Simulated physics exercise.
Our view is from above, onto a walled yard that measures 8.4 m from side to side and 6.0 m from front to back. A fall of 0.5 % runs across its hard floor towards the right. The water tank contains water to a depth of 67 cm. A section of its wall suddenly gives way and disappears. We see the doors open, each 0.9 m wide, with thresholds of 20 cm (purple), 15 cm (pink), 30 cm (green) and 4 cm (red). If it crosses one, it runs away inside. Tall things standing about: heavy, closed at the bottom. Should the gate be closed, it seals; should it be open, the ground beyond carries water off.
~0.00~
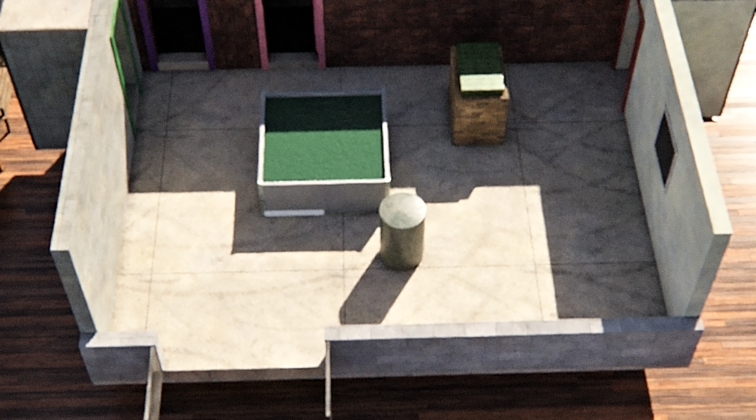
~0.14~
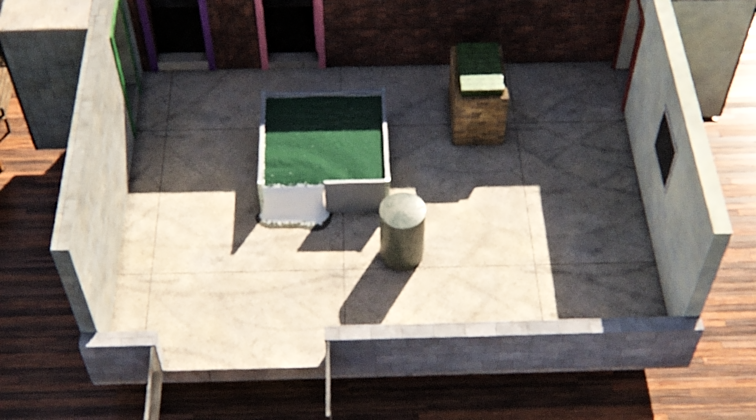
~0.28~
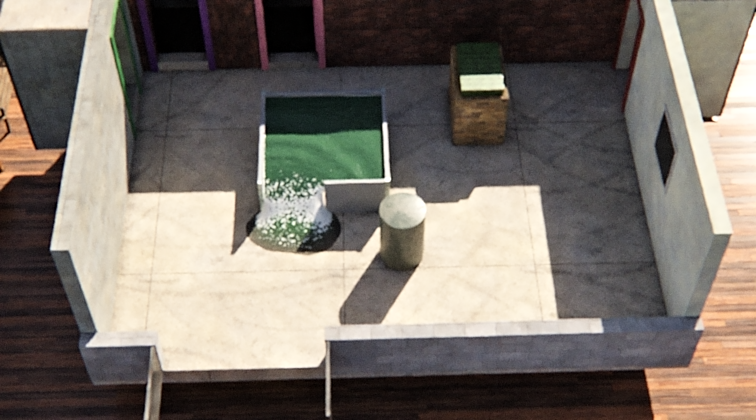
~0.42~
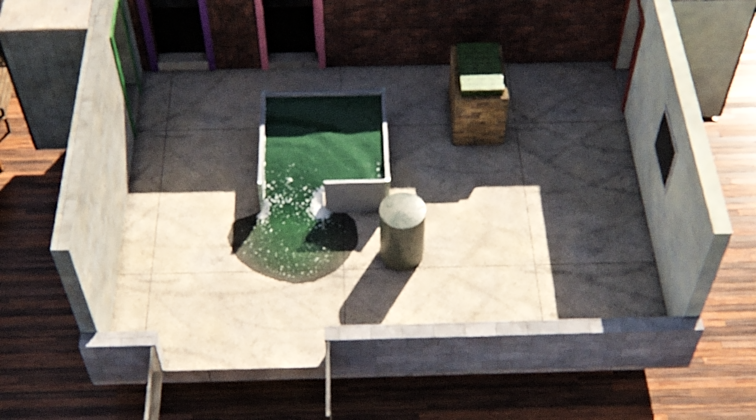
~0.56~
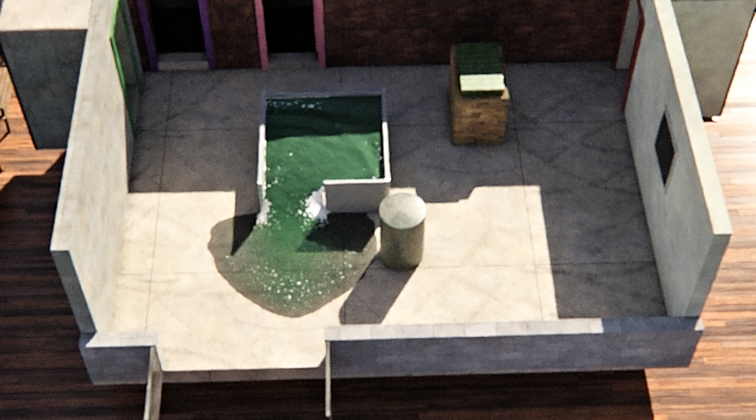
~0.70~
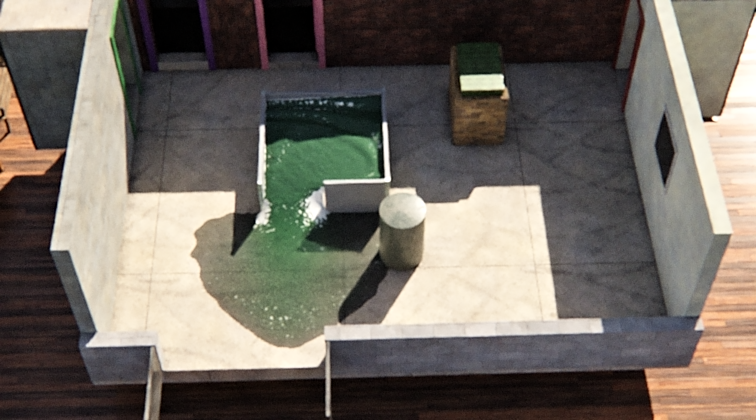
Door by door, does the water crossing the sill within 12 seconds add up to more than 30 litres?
Result: At the purple door the limit will not be crossed, at the pink door the limit will not be crossed, at the green door the limit will not be crossed, at the red door the limit will not be crossed.
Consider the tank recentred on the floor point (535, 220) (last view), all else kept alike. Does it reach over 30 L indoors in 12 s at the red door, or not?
Then: Red past it.
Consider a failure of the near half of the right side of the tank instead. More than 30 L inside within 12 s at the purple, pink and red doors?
So purple stays lower, pink stays lower, red tops it.
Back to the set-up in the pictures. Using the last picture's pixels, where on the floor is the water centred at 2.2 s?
Near (312, 209).
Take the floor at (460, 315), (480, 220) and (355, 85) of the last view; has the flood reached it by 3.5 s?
Submerged, untouched, untouched.
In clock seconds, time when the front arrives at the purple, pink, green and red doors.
So, purple at 7.5 s, then pink at 9.5 s, green at 6.0 s, and red at 7.0 s.
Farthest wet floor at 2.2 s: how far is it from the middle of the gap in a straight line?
Distance: Approx. 4.4 m.
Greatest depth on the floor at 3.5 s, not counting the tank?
I'd say near 22 centimetres.
After 1.4 s water covers 20 % of the floor and is deepest (36 cm) near (281, 219); purple door not reached, pink door not reached, green door not reached, red door not reached.
After 2.2 s water covers 25 % of the floor and is deepest (30 cm) near (120, 357); purple door not reached, pink door not reached, green door not reached, red door not reached.
After 3.5 s water covers 35 % of the floor and is deepest (22 cm) near (281, 219); purple door not reached, pink door not reached, green door not reached, red door not reached.
After 7.0 s water covers 55 % of the floor and is deepest (11 cm) near (281, 219); purple door not reached, pink door not reached, green door 1 cm at the sill, 0 L in, red door not reached.
After 12.0 s water covers 70 % of the floor and is deepest (6 cm) near (293, 219); purple door 3 cm at the sill, 0 L in, pink door 2 cm at the sill, 0 L in, green door 1 cm at the sill, 0 L in, red door 4 cm at the sill, 1 L in.
